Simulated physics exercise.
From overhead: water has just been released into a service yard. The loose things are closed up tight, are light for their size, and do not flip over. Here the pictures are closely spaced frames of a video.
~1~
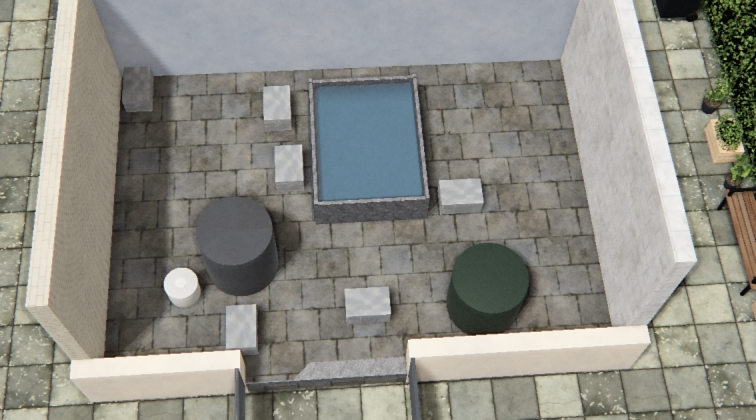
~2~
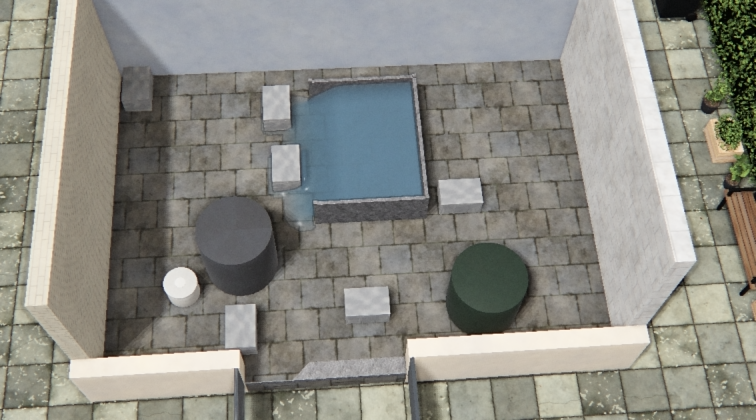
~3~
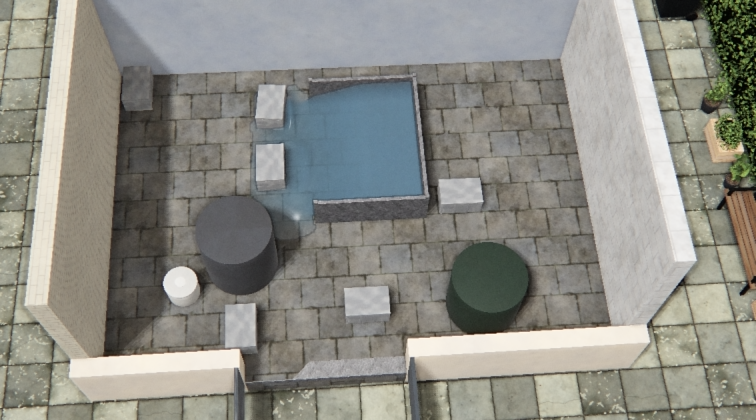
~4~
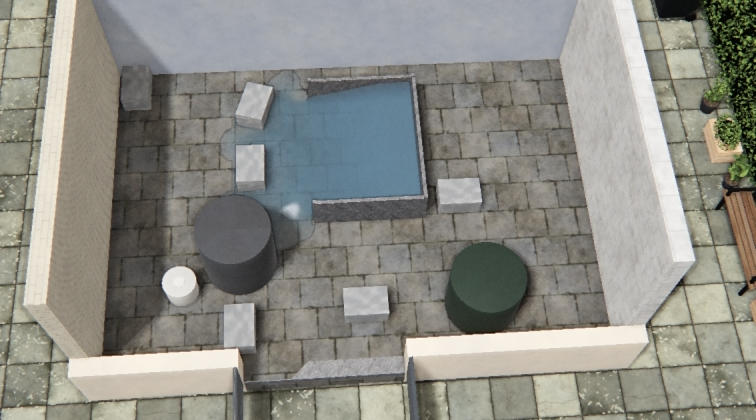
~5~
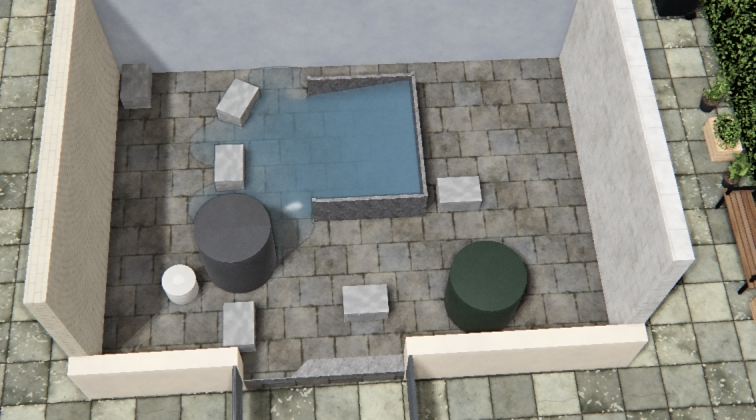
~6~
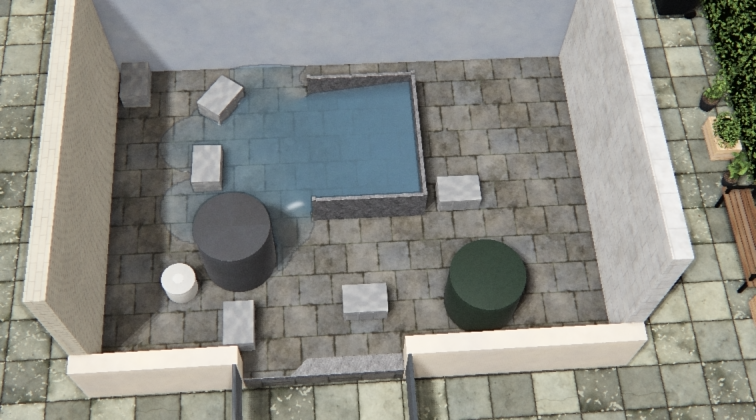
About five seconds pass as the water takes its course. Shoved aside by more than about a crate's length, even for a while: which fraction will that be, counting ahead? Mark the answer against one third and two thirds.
Two thirds or more of them.
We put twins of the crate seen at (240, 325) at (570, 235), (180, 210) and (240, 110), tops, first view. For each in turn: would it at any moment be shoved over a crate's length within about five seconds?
Stays put, shoved clear, shoved clear.
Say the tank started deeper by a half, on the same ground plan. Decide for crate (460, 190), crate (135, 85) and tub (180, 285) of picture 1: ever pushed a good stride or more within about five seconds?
One: Stayed below the mark. Two: Passed the mark. Three: Passed the mark.
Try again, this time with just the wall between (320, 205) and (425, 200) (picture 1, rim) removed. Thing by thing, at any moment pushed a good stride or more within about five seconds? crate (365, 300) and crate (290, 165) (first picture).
Went the distance, then fell short.
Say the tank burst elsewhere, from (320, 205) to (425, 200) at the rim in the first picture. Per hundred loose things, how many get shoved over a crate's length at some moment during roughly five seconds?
Estimate: Close to 10 in a hundred.
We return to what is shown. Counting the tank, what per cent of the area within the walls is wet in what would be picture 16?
About 50 percent.
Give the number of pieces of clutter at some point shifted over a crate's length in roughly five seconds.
That makes 5.
A moment on, 2 of 7 are well off their spots; 0 afloat.
Next, 2 of 7 are well off their spots; 3 afloat.
Later, 2 of 7 are well off their spots; 3 afloat.
In the end, 4 of 7 are well off their spots, and 5 have been at some point; 4 afloat.
